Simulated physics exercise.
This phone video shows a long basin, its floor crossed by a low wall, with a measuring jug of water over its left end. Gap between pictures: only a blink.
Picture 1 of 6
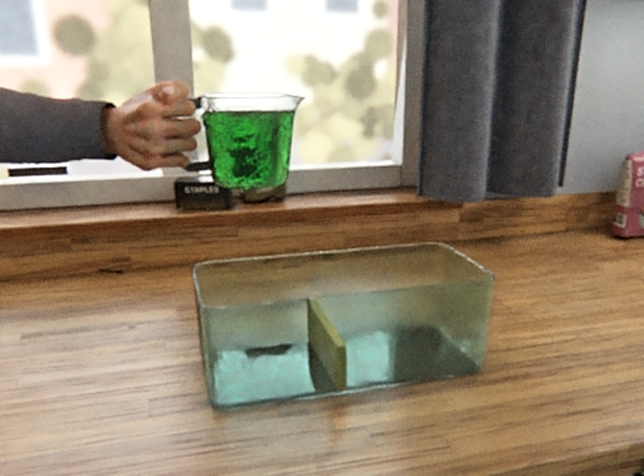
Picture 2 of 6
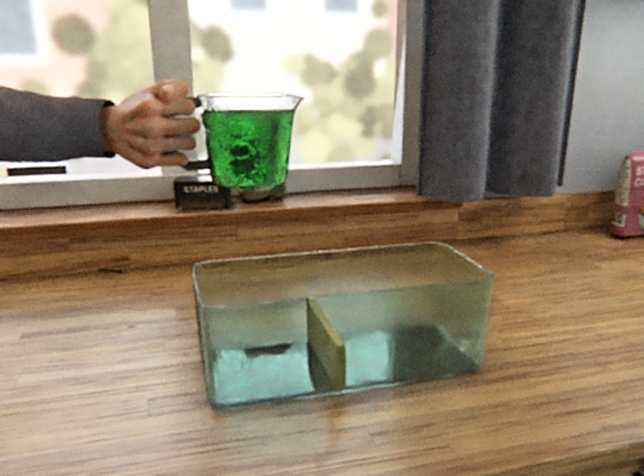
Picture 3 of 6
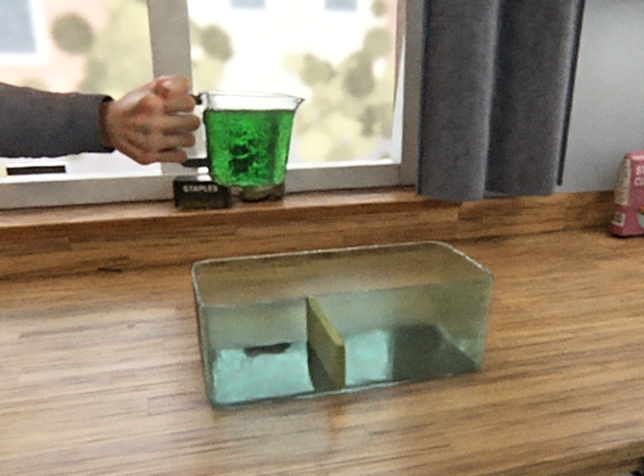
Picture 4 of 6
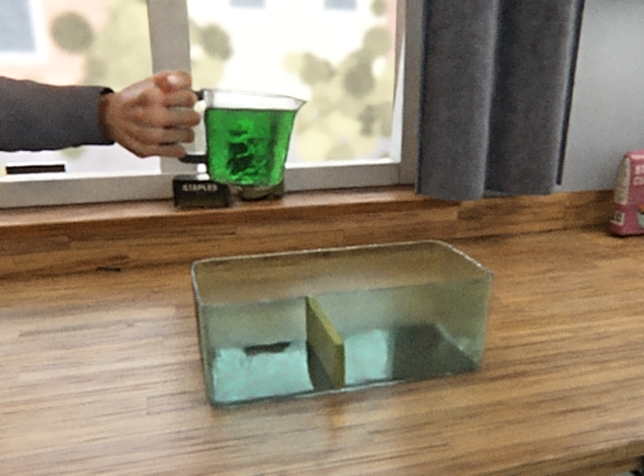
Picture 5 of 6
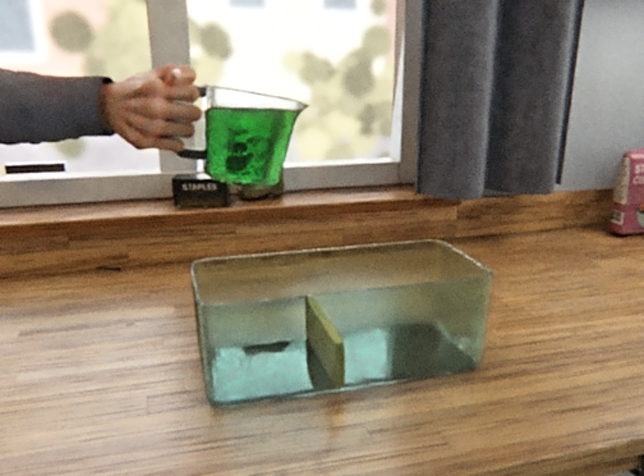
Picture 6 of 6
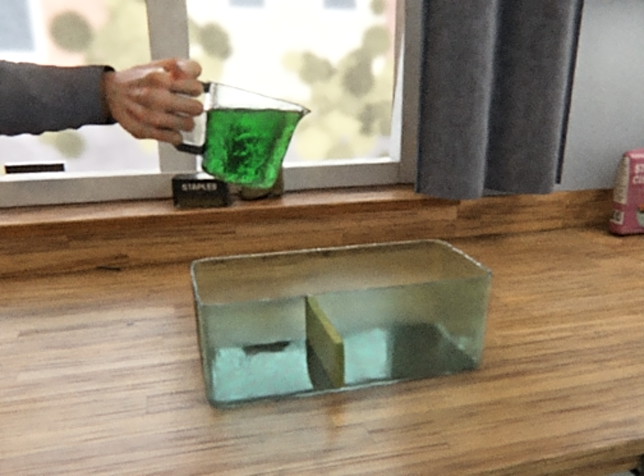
A hand held a clear measuring jug of bright green liquid above the left end of a glass basin with a low divider, then slowly tilted it to the right while the basin stayed still.
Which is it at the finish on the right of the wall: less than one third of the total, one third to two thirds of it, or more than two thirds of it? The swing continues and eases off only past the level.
At the finish the right of the wall has more than two thirds of the total.
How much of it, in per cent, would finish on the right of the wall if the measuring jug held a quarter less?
Result: Around 80 per cent.
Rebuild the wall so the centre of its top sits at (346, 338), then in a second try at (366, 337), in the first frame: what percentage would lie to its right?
About 70 per cent on the first try, and 40 per cent on the second.
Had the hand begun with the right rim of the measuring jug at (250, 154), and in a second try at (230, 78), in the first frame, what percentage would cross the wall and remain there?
Roughly 5 in a hundred the first time and 5 in a hundred the second.
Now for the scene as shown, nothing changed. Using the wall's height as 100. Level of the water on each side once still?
The left part 0 per cent, the right part 30.
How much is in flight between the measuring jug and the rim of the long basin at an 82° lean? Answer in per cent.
Share: Approx. 30 %.
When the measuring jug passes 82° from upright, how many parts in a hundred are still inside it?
Around 55 in a hundred.
A moment on, the measuring jug is tipped on its side and 57 per cent is still to pour, 0 is left of the wall and 12 right of it.
Next, the measuring jug is tipped right over and 5 per cent is still to pour, 3 is left of the wall and 80 right of it.
Then the measuring jug is tipped right over and 0 per cent is still to pour, 12 is left of the wall and 87 right of it.
Later the measuring jug is tipped right over and 0 per cent is still to pour, 12 is left of the wall and 87 right of it.
In the end 12 per cent lies left of the wall, 87 right of it and 1 outside.
